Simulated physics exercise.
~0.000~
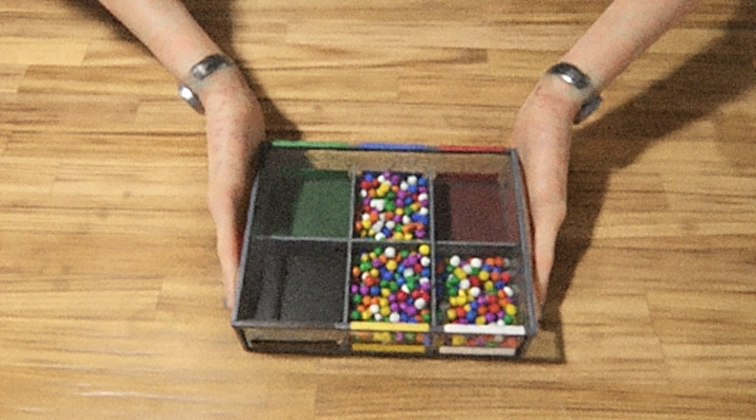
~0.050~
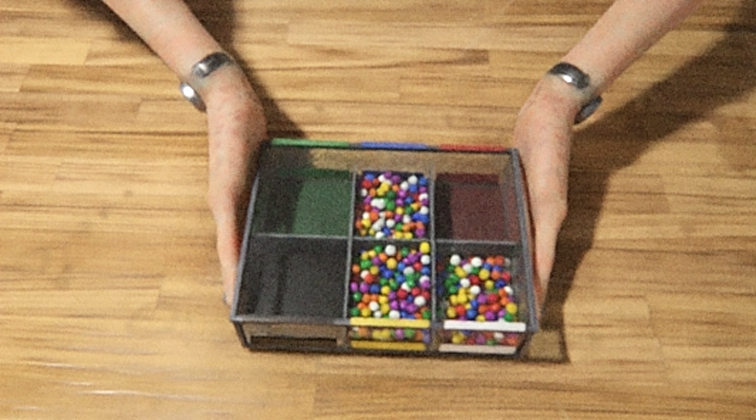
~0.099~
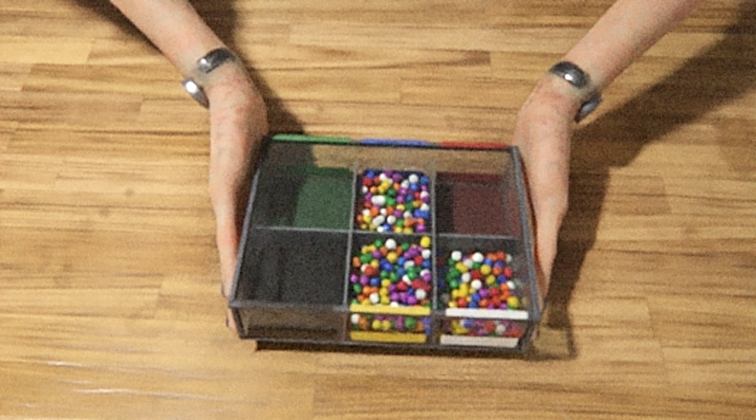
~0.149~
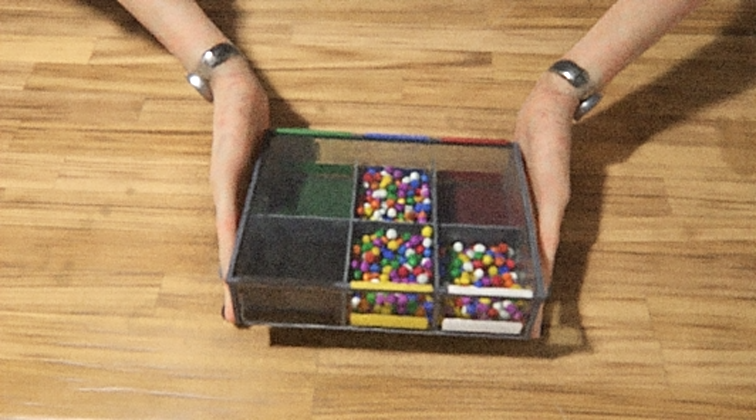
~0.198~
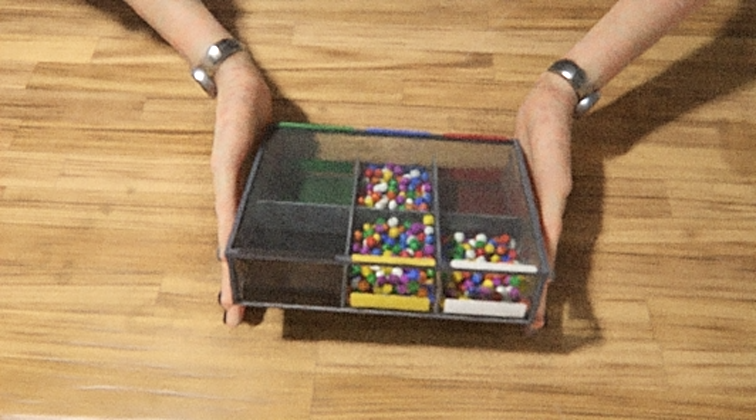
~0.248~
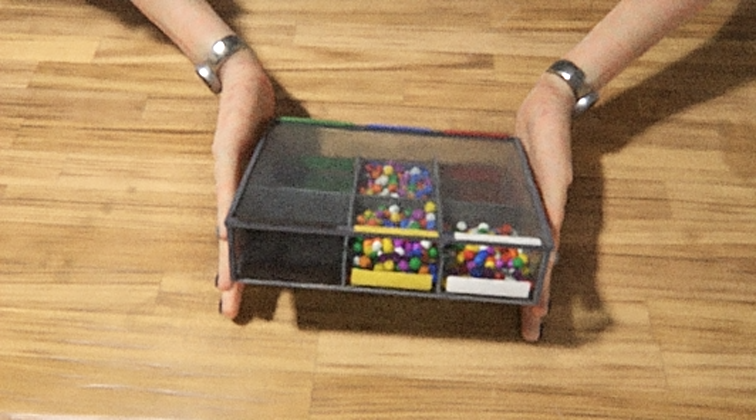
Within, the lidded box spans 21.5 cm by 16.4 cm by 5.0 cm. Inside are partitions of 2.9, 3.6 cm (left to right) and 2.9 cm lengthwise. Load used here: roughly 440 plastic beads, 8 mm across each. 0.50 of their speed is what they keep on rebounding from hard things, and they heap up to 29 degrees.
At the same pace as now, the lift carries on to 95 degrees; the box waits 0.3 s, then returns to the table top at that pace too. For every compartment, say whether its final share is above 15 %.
Red: Yes, blue: Yes, green: No, yellow: No, white: No, black: No.
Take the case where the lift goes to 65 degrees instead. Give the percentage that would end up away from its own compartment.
Near 15 in a hundred.
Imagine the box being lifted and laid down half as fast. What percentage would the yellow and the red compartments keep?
Then the yellow compartment would hold 5 per cent and the red one 25 per cent.
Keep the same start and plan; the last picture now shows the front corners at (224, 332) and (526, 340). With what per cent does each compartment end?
Red 0, blue 5, green 0, yellow 40, white 25, black 35.
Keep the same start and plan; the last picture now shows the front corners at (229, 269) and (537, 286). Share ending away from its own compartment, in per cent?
Some 60 %.
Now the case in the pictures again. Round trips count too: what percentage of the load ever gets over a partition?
About 60 per cent.
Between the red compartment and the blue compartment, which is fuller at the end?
Blue.
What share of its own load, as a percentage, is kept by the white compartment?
10 per cent, roughly.
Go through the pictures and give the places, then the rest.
The first frame shows box tilt 0 degrees, front corners at (237, 322) and (531, 330); blue 30 %, yellow 45 %, white 25 %.
The second frame shows box tilt 1 degrees, front corners at (236, 317) and (532, 327).
The third frame shows box tilt 5 degrees, front corners at (234, 303) and (534, 316), lowest corner right back.
The fourth frame shows box tilt 11 degrees, front corners at (232, 279) and (539, 295), lowest corner right back.
The fifth frame shows box tilt 18 degrees, front corners at (231, 251) and (543, 271), lowest corner right back.
The sixth frame shows box tilt 24 degrees, front corners at (231, 221) and (547, 245), lowest corner right back; blue 30 %, yellow 45 %, white 25 %. Its pace works out near 130 degrees a second.
After 1.05 s, tilt 95 degrees; red 25 %, blue 55 %, green 5 %, yellow 10 %, white 10 %.
Then, at 1.58 s, tilt 50 degrees; red 30 %, blue 55 %, green 10 %, yellow 5 %, white 5 %.
After 2.18 s, tilt 0 degrees; red 30 %, blue 55 %, green 10 %, yellow 5 %, white 5 %.
By 2.7 s all is still; red 30 %, blue 55 %, green 10 %, yellow 5 %, white 5 %, black 0 %.
